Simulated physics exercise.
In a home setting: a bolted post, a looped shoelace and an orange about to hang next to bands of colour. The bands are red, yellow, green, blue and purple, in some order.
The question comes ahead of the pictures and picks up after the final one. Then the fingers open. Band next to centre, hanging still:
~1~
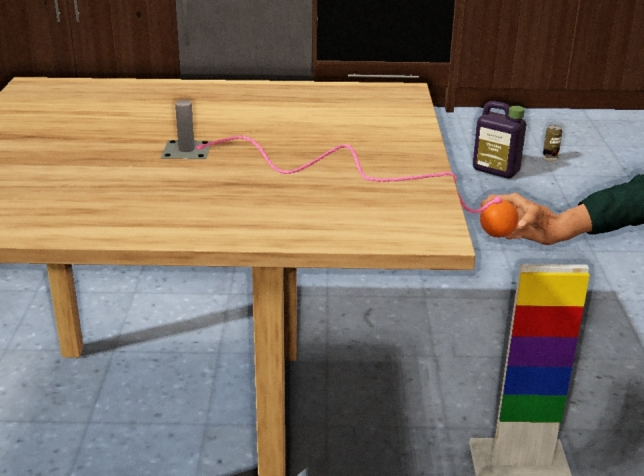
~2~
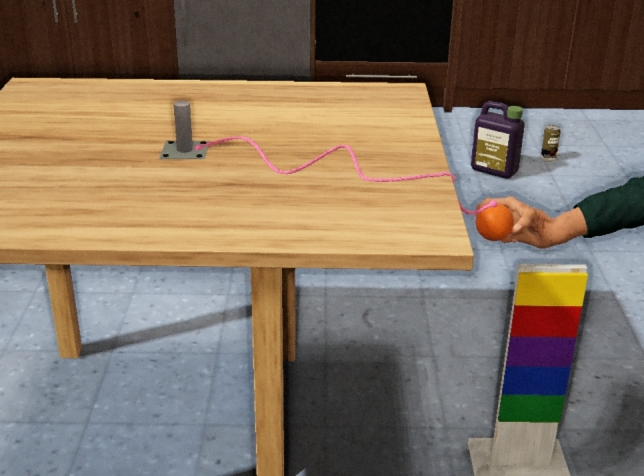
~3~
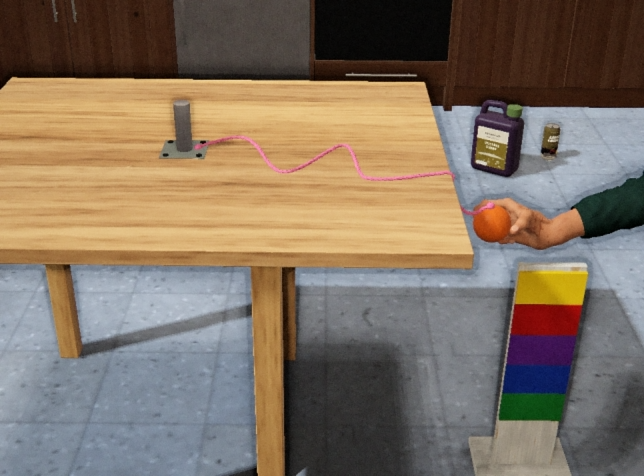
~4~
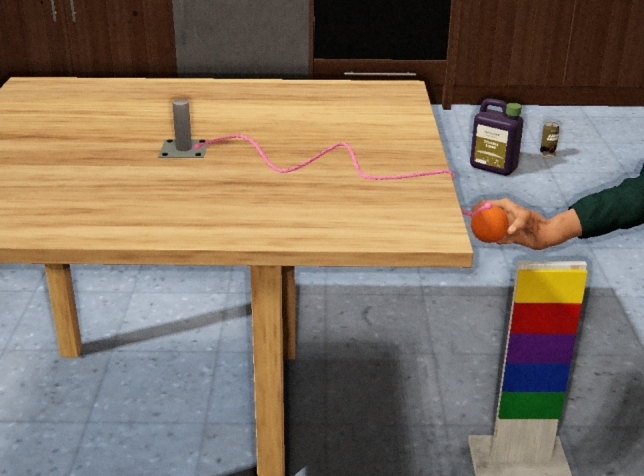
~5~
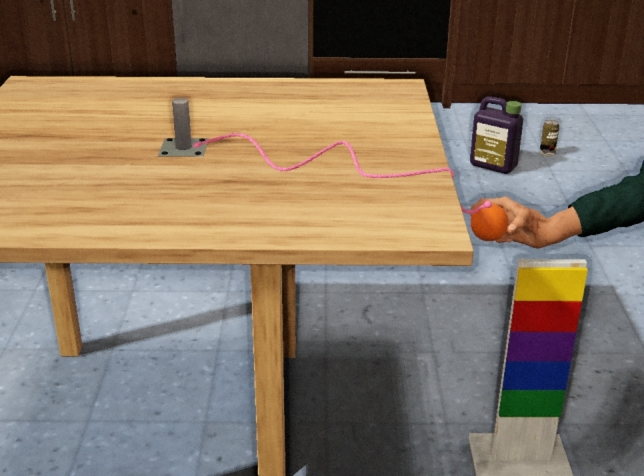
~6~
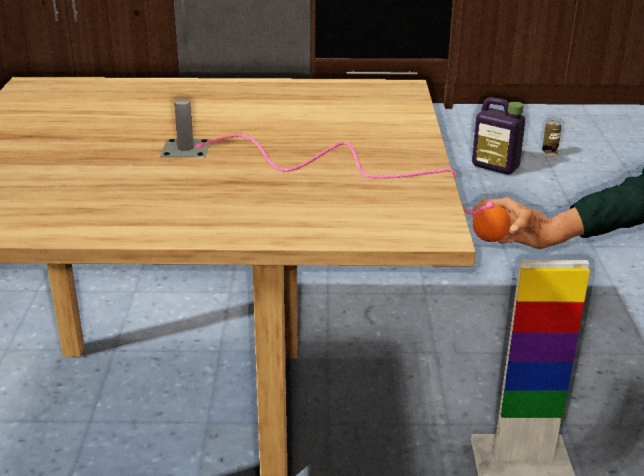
Blue.
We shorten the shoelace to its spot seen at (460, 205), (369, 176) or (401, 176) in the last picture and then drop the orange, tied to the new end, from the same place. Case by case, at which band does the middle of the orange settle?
First cut: Purple; second: No band; third: Yellow.
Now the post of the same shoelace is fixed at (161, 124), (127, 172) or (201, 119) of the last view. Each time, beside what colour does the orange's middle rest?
Answer, in order: Purple, purple, blue.
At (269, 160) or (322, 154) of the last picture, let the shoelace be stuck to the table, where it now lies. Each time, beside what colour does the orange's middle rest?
Purple, then red.
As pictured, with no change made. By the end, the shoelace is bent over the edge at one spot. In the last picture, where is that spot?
(350, 146).
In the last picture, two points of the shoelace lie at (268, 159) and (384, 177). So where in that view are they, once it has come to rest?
About (315, 154), and the other about (438, 242).
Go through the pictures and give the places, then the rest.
The first picture shows orange (499, 219); yellow (553, 291); red (548, 323); purple (543, 353); blue (538, 382); green (533, 409).
The second picture shows orange (495, 222); shoelace through (231, 139) (271, 166) (328, 152) (359, 170) (434, 176).
The third picture shows orange (492, 224).
The fourth picture shows orange (490, 224); shoelace through (230, 137) (270, 164) (328, 150) (358, 168) (433, 173).
The fifth picture shows orange (489, 223).
The sixth picture shows orange (491, 223); shoelace through (232, 136) (272, 163) (329, 150) (360, 167) (435, 172).
A little later, orange near (398, 366); level with blue.
Next, orange near (456, 372); level with blue.
When it is over, orange near (426, 368); level with blue. Its centre hangs level with the blue band.
